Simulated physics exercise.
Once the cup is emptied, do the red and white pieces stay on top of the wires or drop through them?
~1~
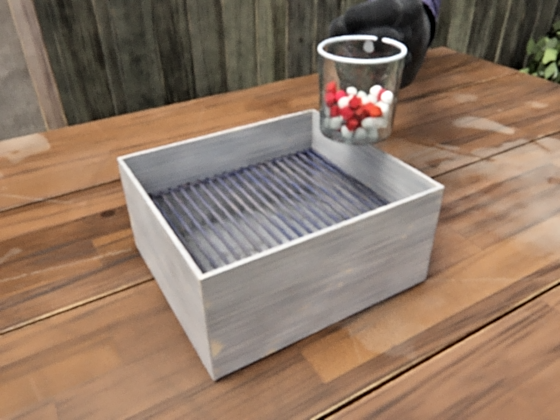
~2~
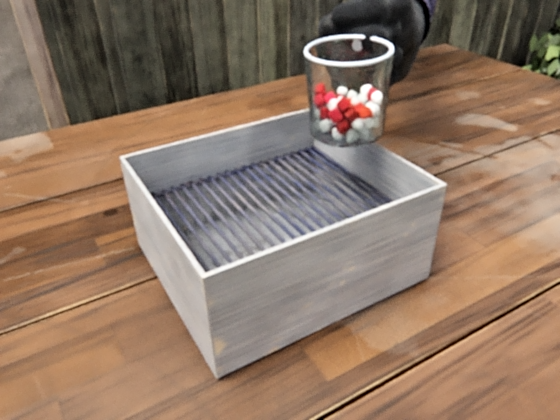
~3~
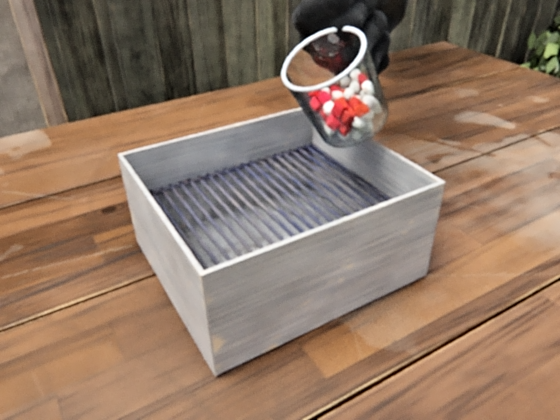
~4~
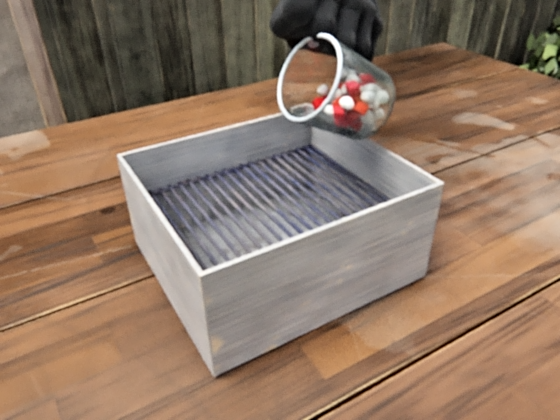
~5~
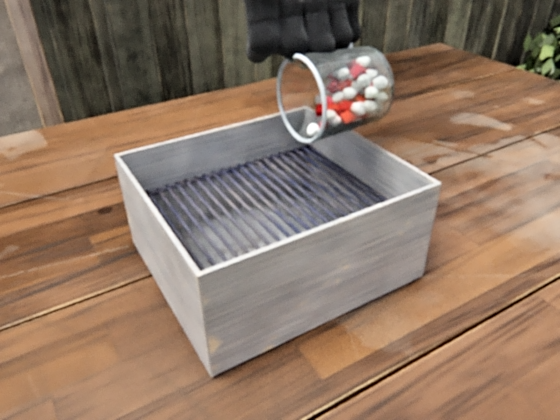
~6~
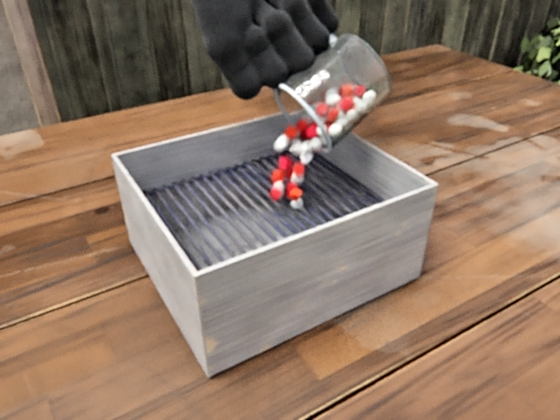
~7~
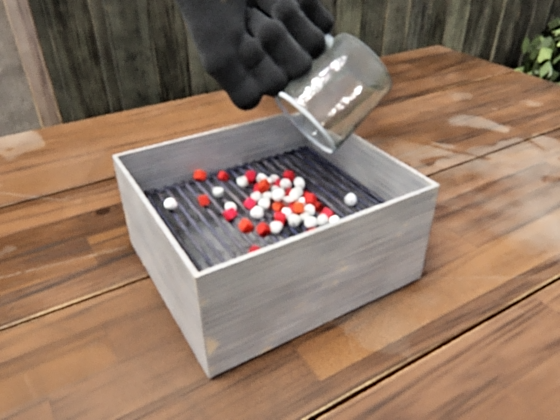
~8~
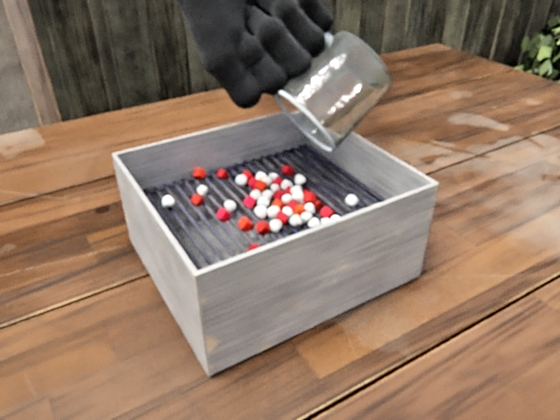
Both the red and the white pieces stay on top of the wires, where they are still lying at the end.
